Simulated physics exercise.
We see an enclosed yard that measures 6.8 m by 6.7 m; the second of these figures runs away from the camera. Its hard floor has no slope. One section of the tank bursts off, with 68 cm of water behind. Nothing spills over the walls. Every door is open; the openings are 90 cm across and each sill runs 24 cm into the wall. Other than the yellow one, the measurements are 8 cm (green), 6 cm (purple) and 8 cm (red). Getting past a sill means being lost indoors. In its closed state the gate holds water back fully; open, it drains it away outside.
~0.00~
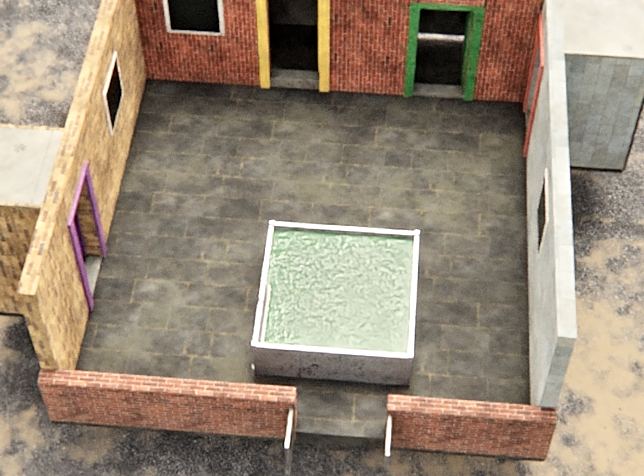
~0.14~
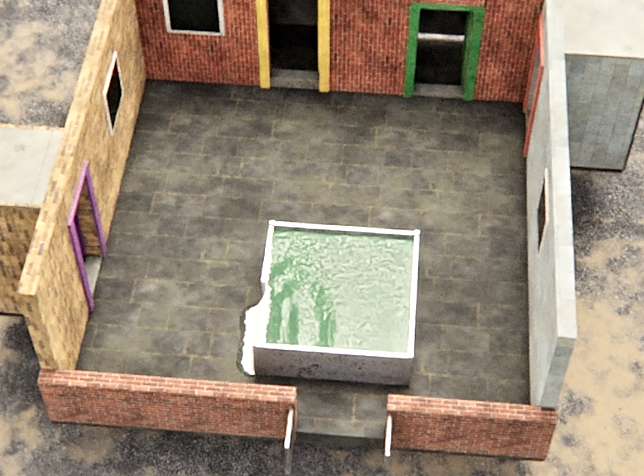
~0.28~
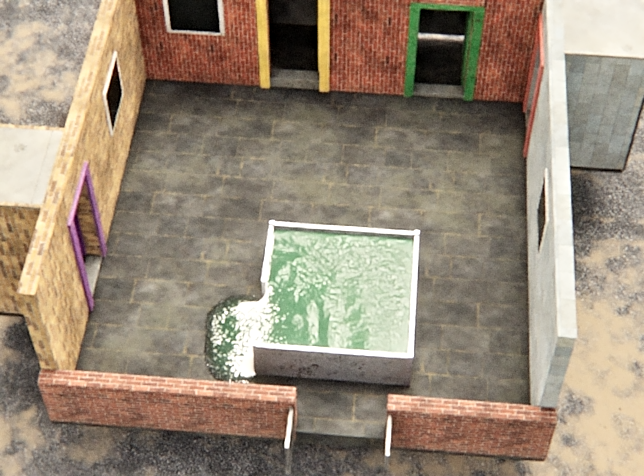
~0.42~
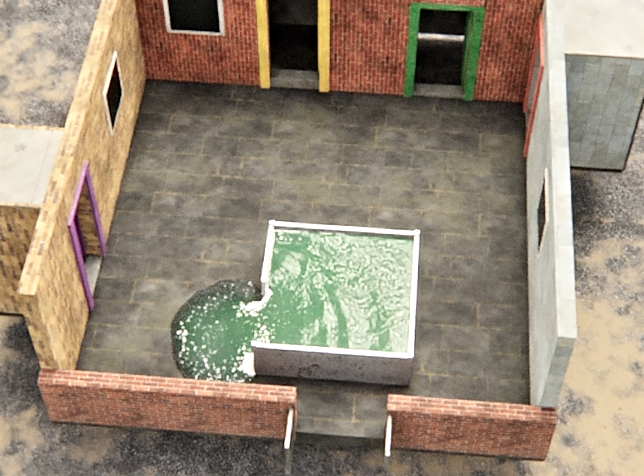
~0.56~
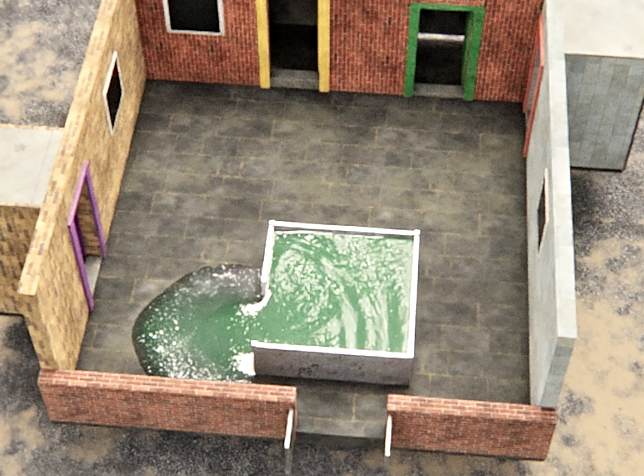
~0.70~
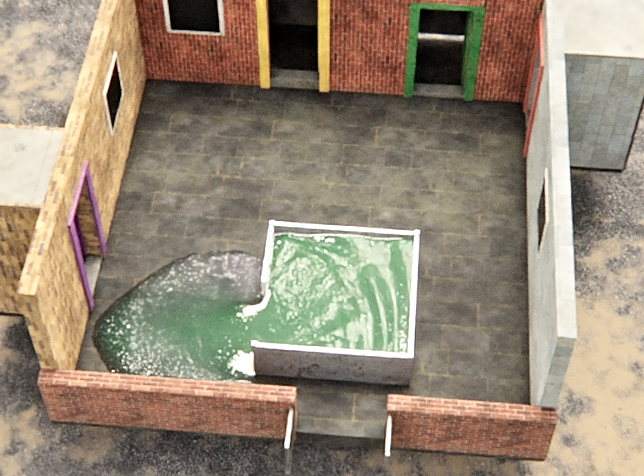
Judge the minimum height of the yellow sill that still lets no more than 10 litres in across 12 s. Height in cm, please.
My estimate is 8.5 cm.
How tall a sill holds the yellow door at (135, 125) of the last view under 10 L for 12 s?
Around 11.0 cm would do it.
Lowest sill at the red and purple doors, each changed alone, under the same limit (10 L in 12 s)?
About 10.5 cm at red and 26 cm at purple.
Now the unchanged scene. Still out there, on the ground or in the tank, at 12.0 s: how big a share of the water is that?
I'd say near 86 per cent is still there.
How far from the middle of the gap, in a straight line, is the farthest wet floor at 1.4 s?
3.4 metres.
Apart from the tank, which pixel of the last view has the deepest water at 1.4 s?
Check close to (81, 400).
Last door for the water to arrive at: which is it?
It's the red door.
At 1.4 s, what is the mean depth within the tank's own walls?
Average depth: Approx. 50 cm.
After 1.4 s water covers 20 % of the floor, deepest (53 cm) near (81, 400); it has not reached the yellow door.
After 3.0 s water covers 25 % of the floor, deepest (32 cm) near (69, 399); it has not reached the yellow door.
After 12.0 s water covers 95 % of the floor, deepest (12 cm) near (416, 314); 7 cm at the yellow door, 0 litres in over its 21 cm sill.
At the yellow door as built, the water arrived by 4.6 s and peaked near 12 cm at 5.8 s.
Run again over the same 12 s with other heights there, 25 litres in over 7 cm, 6 litres over 9.5 cm. The limit of 10 litres is kept from about 8.5 cm up.
